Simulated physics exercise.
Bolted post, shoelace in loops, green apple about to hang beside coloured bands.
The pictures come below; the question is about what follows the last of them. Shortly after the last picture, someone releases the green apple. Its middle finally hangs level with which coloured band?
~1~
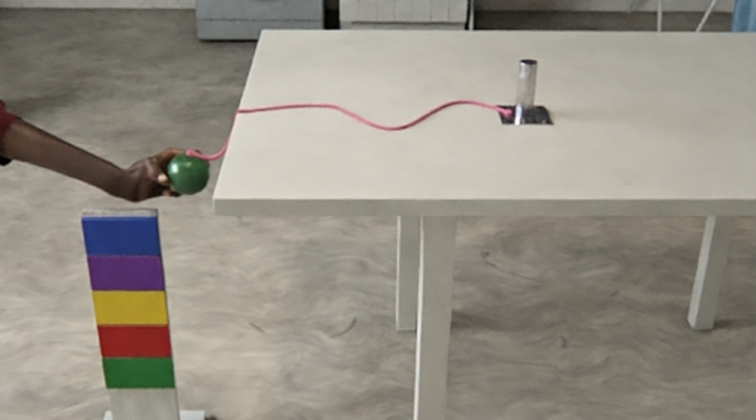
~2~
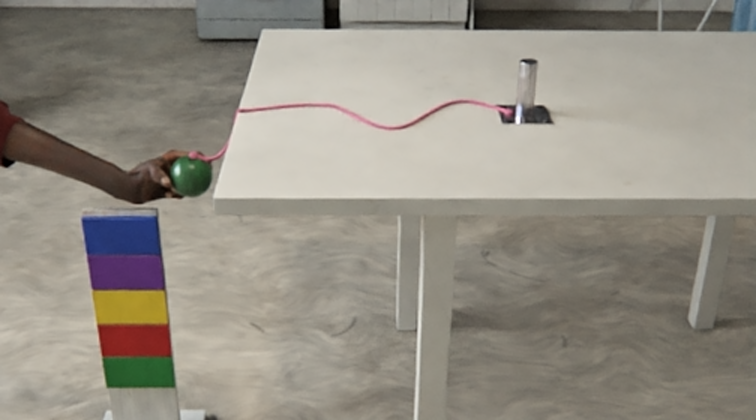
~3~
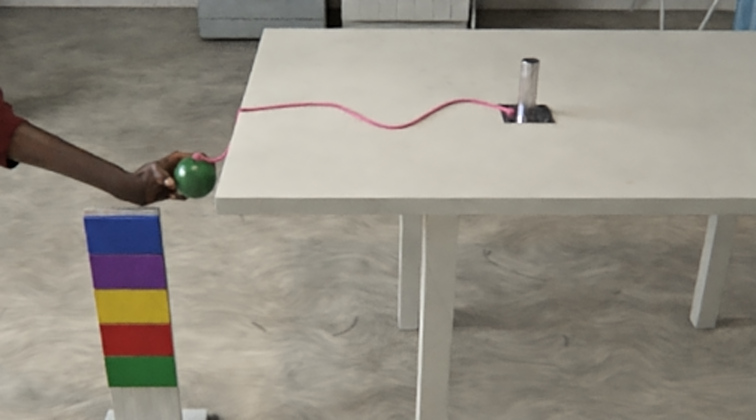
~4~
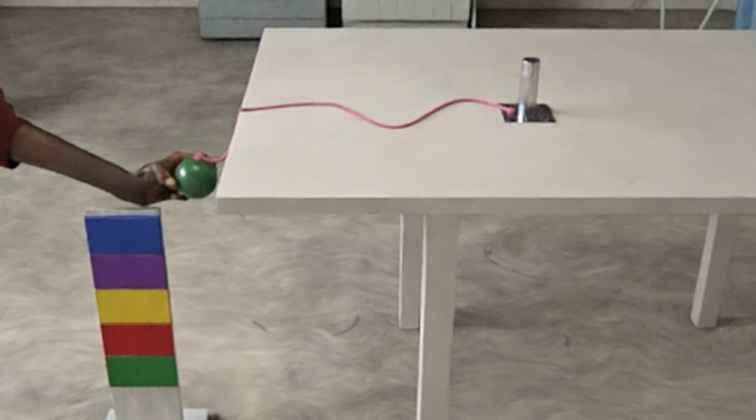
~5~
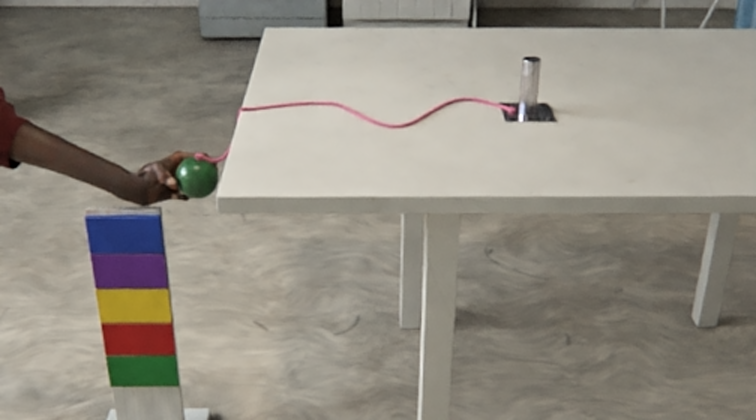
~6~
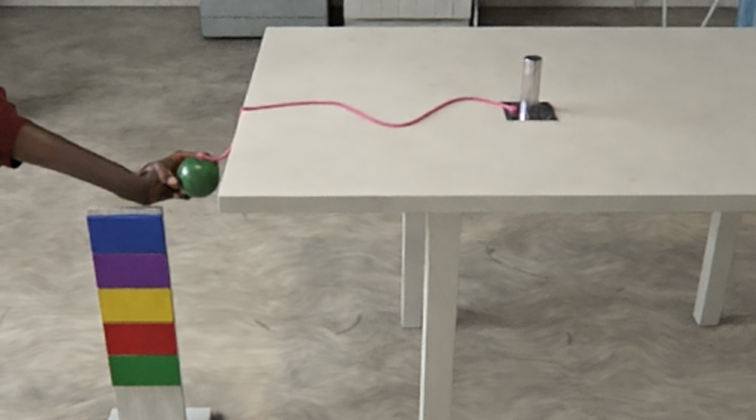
With the purple band.
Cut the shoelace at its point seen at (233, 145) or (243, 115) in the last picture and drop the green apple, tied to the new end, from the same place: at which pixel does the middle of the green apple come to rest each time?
First try: Near (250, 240). Second try: Near (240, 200).
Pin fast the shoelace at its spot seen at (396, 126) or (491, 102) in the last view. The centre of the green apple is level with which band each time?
Blue, then purple.
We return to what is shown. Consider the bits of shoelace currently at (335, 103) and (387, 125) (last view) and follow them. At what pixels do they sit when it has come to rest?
First: (263, 108). Second: (341, 109).
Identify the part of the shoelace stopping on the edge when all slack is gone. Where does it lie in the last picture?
You'll find it somewhere around (314, 103).
Early on, apple near (209, 264); level with purple.
Midway, apple near (272, 262); level with purple.
Near the end, apple near (239, 264); level with purple.
Finally, apple near (249, 266); level with purple. Its centre hangs level with the purple band.
